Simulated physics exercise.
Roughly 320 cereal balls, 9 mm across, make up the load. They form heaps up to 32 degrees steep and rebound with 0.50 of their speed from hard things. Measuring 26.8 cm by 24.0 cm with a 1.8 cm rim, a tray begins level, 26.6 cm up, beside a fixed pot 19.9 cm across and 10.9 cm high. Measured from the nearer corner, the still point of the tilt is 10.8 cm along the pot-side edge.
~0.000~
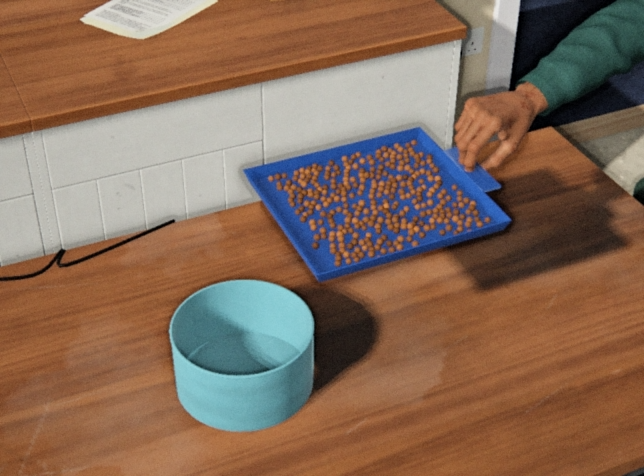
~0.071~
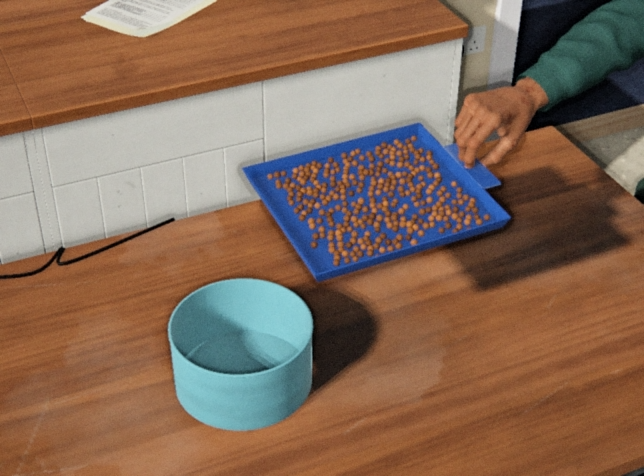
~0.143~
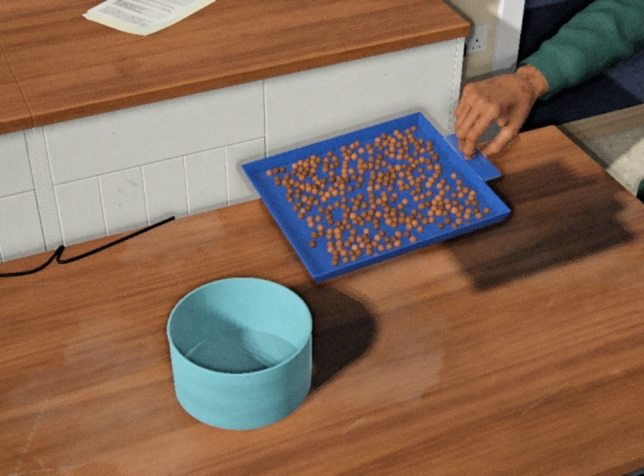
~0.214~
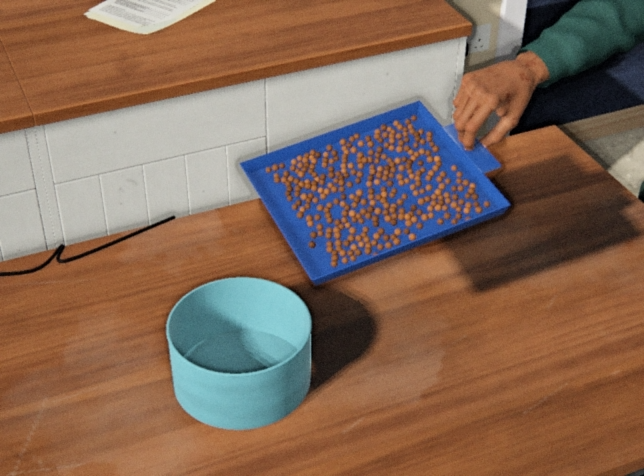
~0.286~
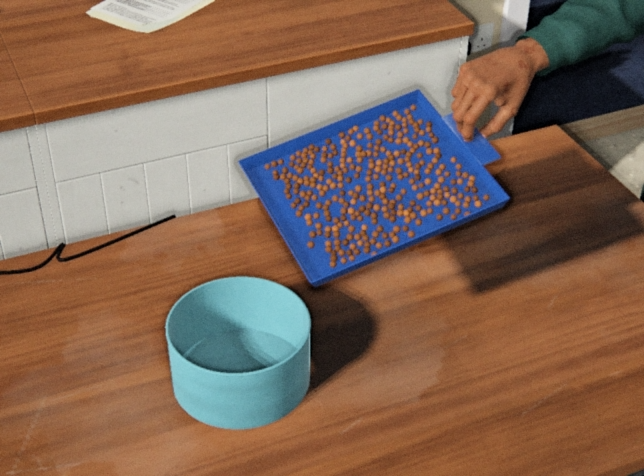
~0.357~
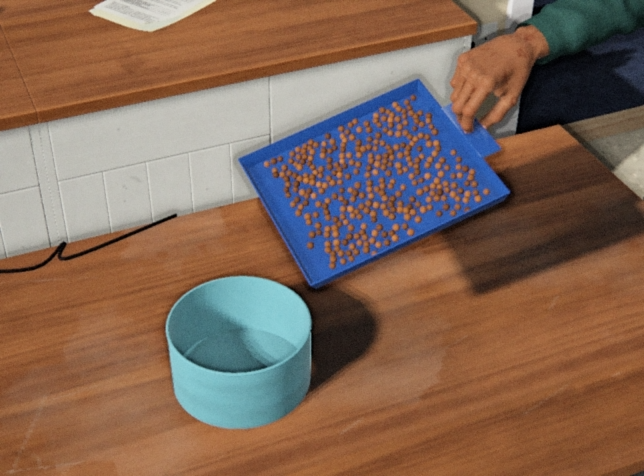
A blue tray of small brown balls, with a hand at its right end, started out level and tilted steadily, its far side rising and its left front corner dipping near a still turquoise pot.
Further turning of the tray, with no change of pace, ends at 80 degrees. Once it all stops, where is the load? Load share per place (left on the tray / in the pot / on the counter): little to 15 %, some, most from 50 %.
Tray: Little; pot: Some; counter: Most.
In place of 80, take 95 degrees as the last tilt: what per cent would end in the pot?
It would be near 25 per cent.
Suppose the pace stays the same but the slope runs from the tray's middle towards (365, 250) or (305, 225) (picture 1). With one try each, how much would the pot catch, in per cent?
Near 0 and 65 percent, in that order.
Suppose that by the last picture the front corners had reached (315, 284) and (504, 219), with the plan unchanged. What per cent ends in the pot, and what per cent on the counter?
In the pot: 0 per cent; on the counter: 100 per cent.
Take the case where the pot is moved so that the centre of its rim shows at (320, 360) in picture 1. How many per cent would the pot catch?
About 90 per cent.
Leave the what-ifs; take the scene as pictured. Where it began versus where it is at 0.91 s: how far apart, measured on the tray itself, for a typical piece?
It has moved some 8 cm from its start.
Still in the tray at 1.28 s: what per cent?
Around 100 percent of it.
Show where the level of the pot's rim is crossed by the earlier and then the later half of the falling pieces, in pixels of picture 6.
Around (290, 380), then (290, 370).
After 0.91 s, tilt 46 degrees; the tray holds 100 %, the pot 0 %.
After 1.28 s, tilt 66 degrees; the tray holds 100 %, the pot 0 %.
After 1.74 s, tilt 80 degrees; the tray holds 70 %, the pot 0 %.
At rest (3.0 s), tray 5 %, pot 25 %, counter 70 %.
